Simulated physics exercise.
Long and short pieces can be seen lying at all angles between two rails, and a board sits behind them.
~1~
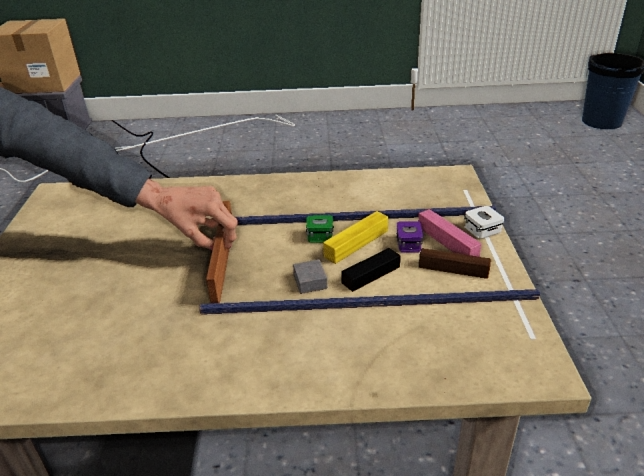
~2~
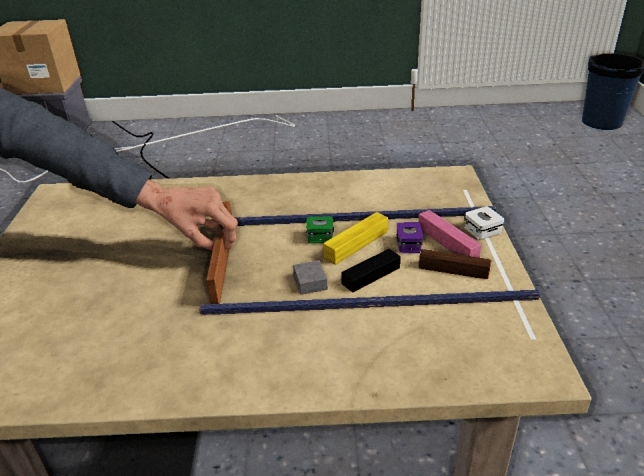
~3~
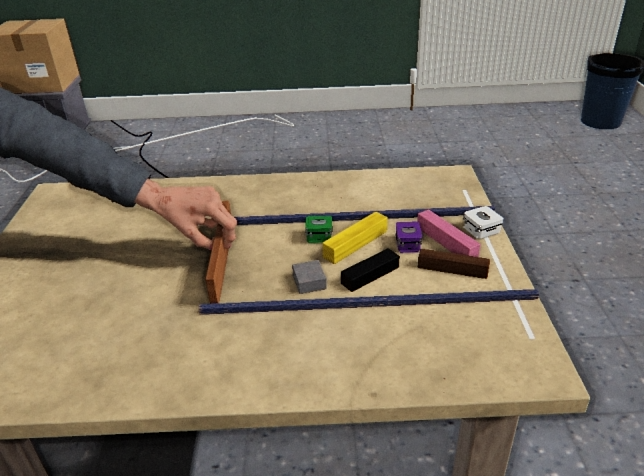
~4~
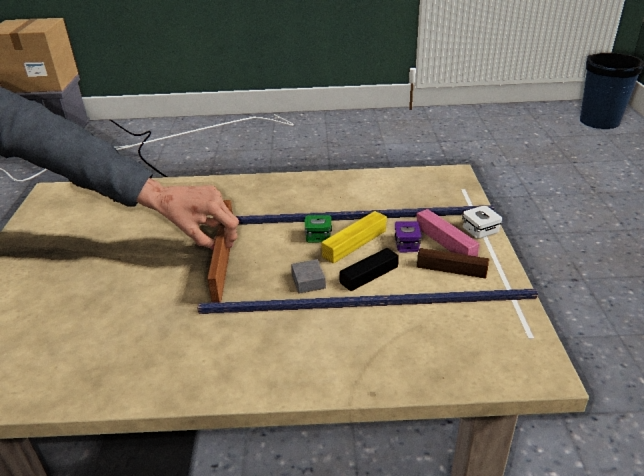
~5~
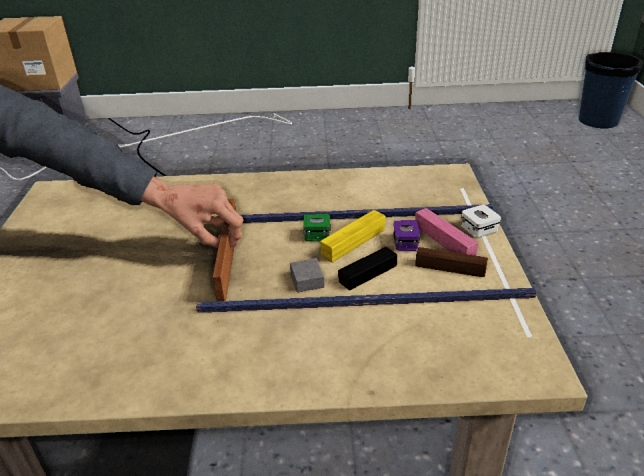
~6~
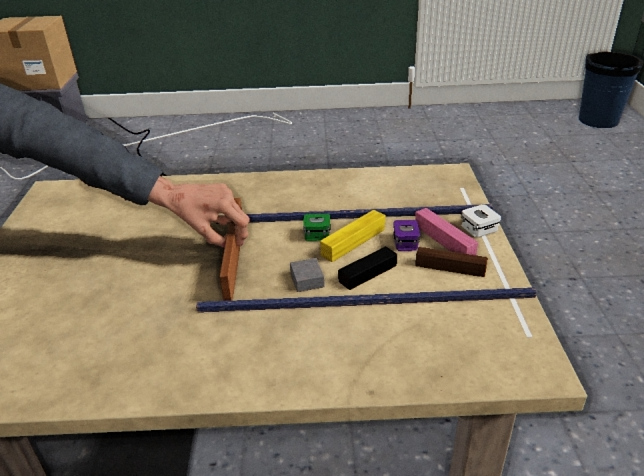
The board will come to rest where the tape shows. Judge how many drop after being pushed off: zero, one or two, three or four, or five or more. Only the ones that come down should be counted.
Count: At least five.
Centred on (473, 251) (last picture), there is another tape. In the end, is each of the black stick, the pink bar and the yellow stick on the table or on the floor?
Taking each: The black stick holds its spot, the pink bar topples, the yellow stick holds its spot.
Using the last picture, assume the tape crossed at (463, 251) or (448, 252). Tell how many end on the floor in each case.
The counts would come to 3 and 3.
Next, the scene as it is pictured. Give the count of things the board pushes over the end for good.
A count of exactly 6.
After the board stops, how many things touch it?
Number in contact with it: 2.
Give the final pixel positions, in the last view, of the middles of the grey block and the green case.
About (515, 268), and about (493, 219).
A little later, none off yet; white case at rest near (480, 222); pink bar at rest near (445, 234); brown stick at rest near (451, 262).
Next, none off yet; white case at rest near (480, 222); pink bar moving near (452, 232); brown stick shifted a little near (464, 262).
Later still, none off yet; white case tilted well over near (521, 244); pink bar shifted about its own width near (509, 228); brown stick shifted about its own width near (530, 266).
When it is over, the number that fall off is five or more; down, yellow stick, black stick, purple case, brown stick, pink bar and white case.
